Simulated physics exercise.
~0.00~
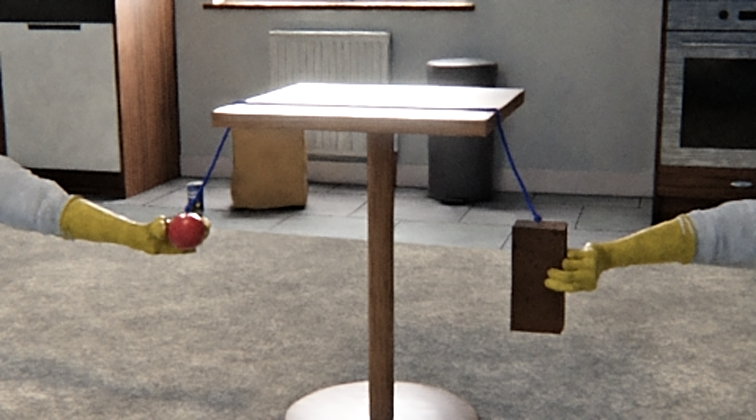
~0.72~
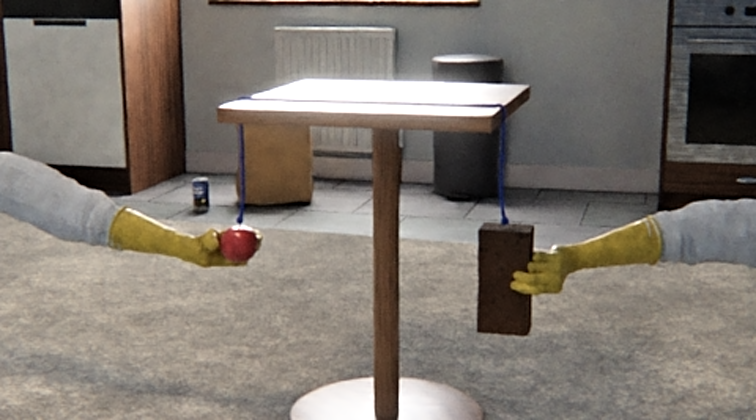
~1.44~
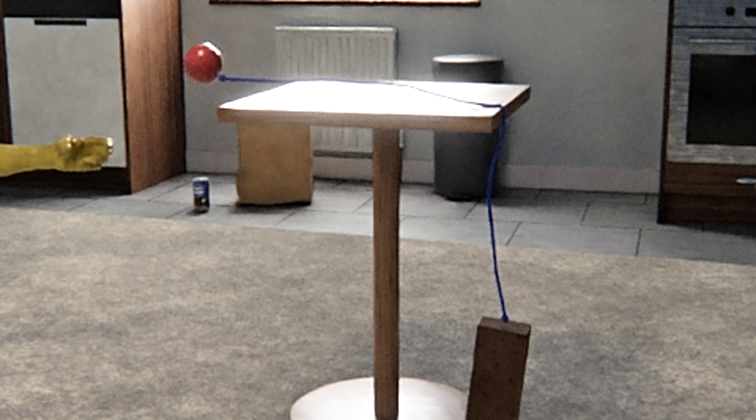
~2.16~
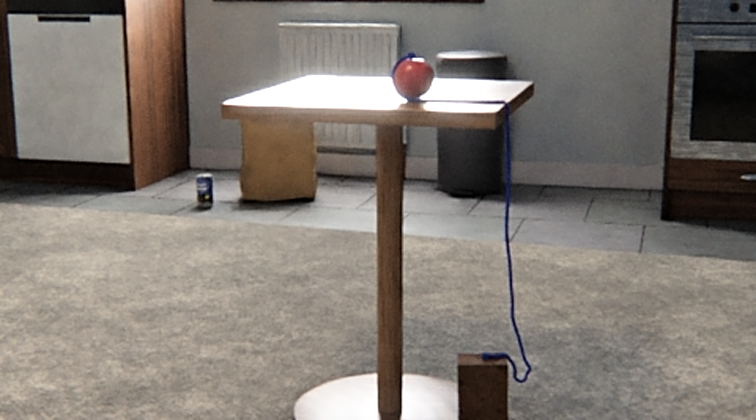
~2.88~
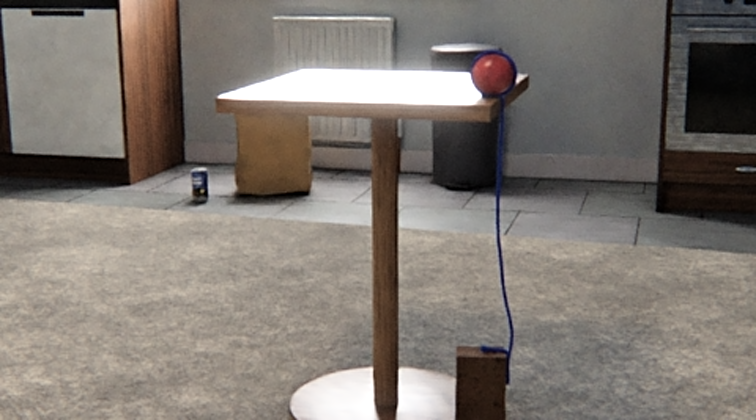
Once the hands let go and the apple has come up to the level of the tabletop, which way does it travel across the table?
The apple travels to the right across the tabletop, ending at the right edge above the fallen brick.
